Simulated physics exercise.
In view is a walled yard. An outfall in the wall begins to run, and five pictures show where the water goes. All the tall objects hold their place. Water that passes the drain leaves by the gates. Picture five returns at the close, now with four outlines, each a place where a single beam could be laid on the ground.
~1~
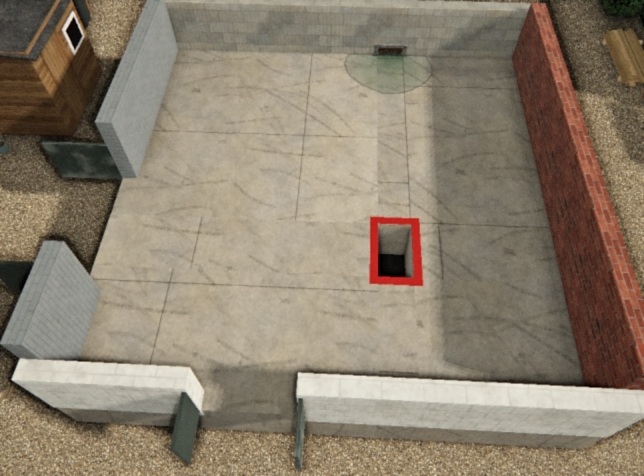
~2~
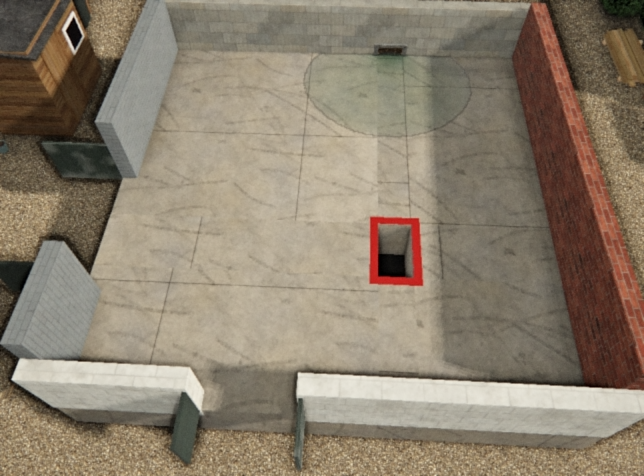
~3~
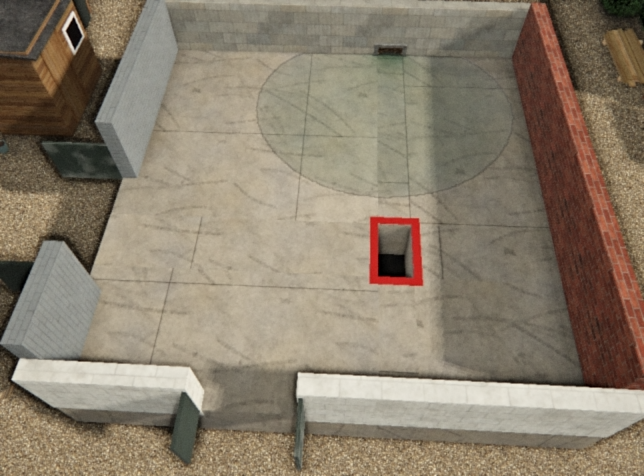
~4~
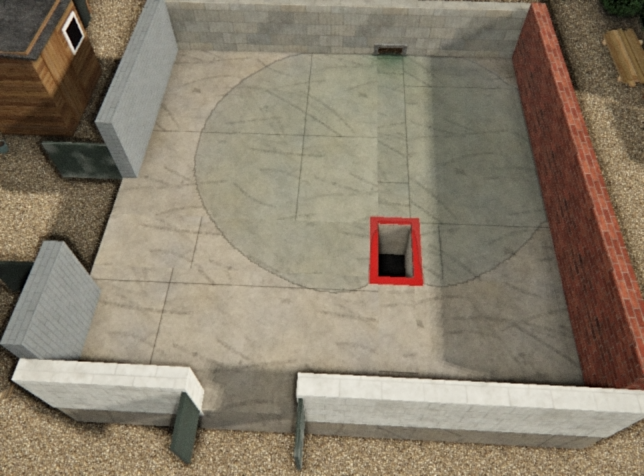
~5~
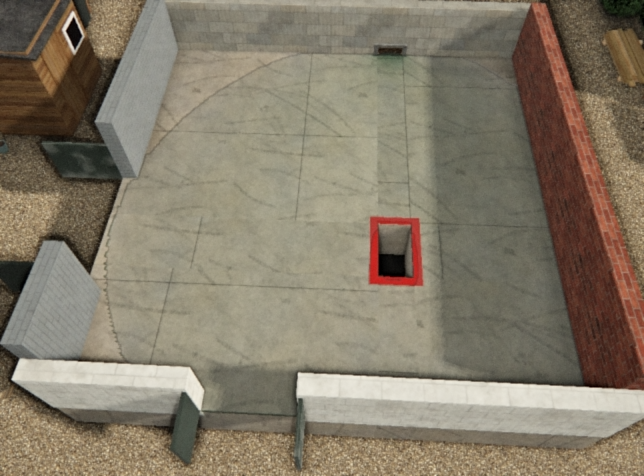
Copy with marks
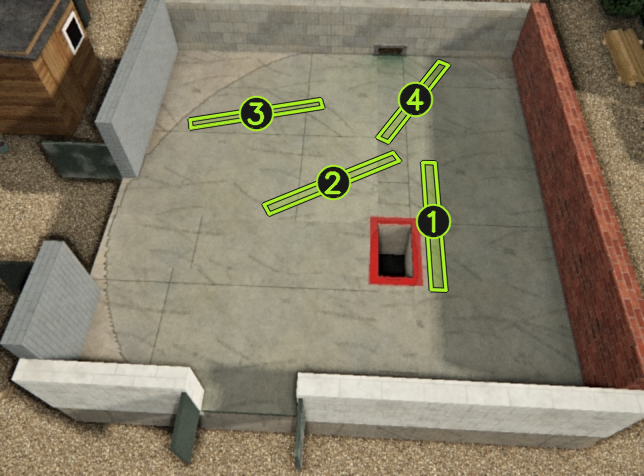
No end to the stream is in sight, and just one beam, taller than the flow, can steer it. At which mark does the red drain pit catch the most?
I would pick position 3.
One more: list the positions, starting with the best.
3, 1, 2, 4.
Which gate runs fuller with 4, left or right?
The right one.
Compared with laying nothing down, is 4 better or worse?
It is worse.
In lime, 1 from (438, 289) to (428, 162); 2 from (266, 209) to (396, 156); 3 from (190, 123) to (321, 103); 4 from (383, 139) to (443, 63).
Choosing 1, about 16 % of the stream goes into the red drain pit, about 83 % out by the gates.
Choosing 2, about 13 % of the stream goes into the red drain pit, about 86 % out by the gates.
Choosing 3, about 21 % of the stream goes into the red drain pit, about 78 % out by the gates.
Choosing 4, about 7 % of the stream goes into the red drain pit, about 90 % out by the gates.
